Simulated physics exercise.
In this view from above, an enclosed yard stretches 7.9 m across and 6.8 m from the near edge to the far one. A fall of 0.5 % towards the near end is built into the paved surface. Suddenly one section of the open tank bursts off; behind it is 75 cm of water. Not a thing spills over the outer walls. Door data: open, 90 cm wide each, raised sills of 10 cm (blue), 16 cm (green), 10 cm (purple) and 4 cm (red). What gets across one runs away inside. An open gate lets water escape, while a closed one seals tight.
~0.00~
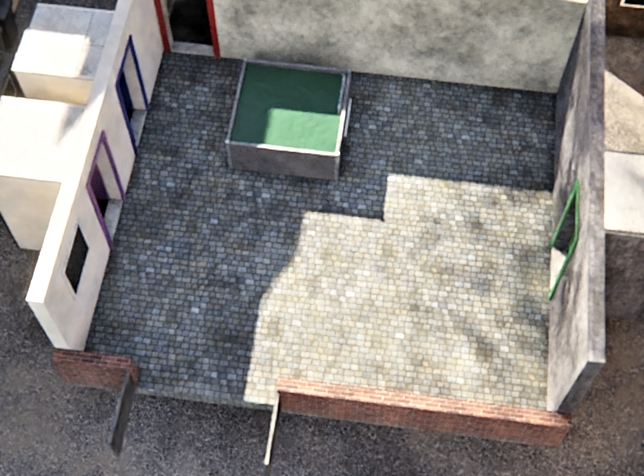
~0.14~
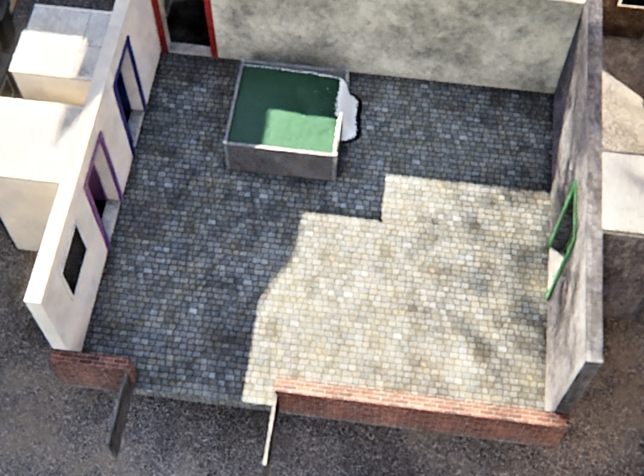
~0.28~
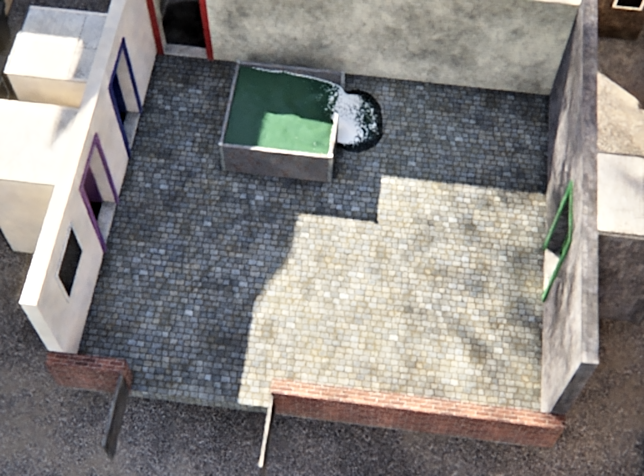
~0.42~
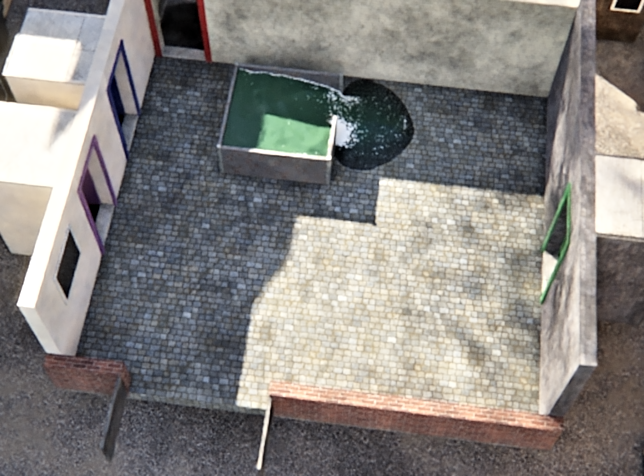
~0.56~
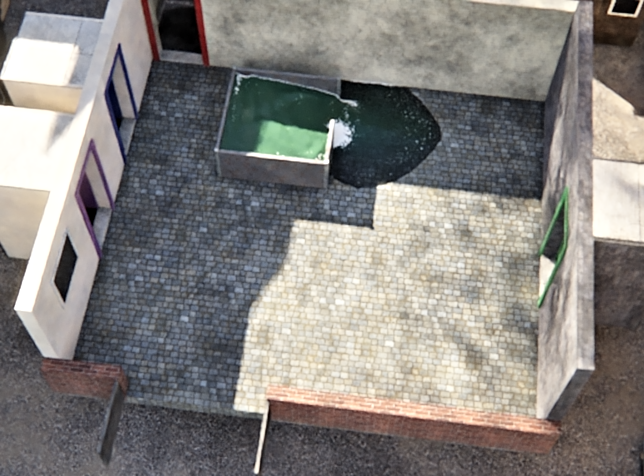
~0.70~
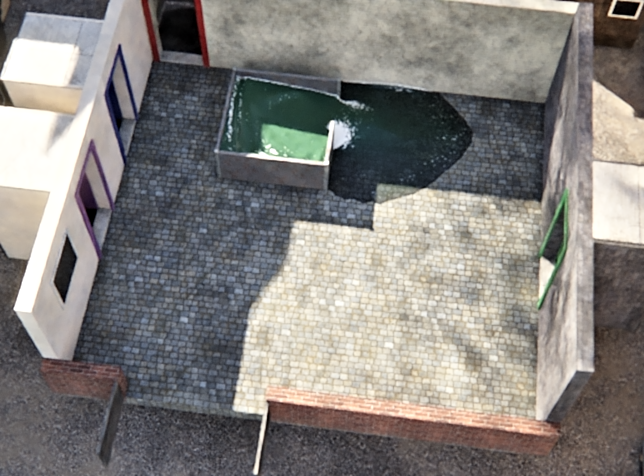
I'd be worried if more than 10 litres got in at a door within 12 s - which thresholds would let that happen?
Door by door: The blue door would not; the green door would not; the purple door would not; the red door would not.
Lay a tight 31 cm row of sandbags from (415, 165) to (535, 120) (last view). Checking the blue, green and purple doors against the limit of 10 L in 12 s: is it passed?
In that case blue gets no more than allowed, green gets no more than allowed, purple gets no more than allowed.
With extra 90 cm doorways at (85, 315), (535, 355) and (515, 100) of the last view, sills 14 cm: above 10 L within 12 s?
Taking them in order, the first gets too little, the second too little and the third enough.
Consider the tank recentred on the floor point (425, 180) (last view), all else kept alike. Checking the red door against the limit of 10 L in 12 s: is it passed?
Then: Red past it.
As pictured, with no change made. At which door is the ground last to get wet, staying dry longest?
The answer is the blue door.
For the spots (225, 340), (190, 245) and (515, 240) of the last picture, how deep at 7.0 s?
Close to 3, 0 and 8 centimetres.
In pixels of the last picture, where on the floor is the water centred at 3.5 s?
Near (388, 163).
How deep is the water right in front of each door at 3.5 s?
In centimetres, the blue door has 0, the green door 13, the purple door 0 and the red door 0.
After 1.4 s water covers 20 % of the floor and is deepest (40 cm) near (341, 125); blue door not reached, green door not reached, purple door not reached, red door not reached.
After 2.2 s water covers 25 % of the floor and is deepest (45 cm) near (537, 117); blue door not reached, green door 5 cm at the sill, 0 L in, purple door not reached, red door not reached.
After 3.5 s water covers 30 % of the floor and is deepest (28 cm) near (537, 132); blue door not reached, green door 13 cm at the sill, 0 L in, purple door not reached, red door not reached.
After 7.0 s water covers 60 % of the floor and is deepest (18 cm) near (505, 431); blue door not reached, green door 7 cm at the sill, 0 L in, purple door not reached, red door 1 cm at the sill, 0 L in.
After 12.0 s water covers 90 % of the floor and is deepest (11 cm) near (494, 430); blue door 3 cm at the sill, 0 L in, green door 5 cm at the sill, 0 L in, purple door 7 cm at the sill, 0 L in, red door 1 cm at the sill, 0 L in.
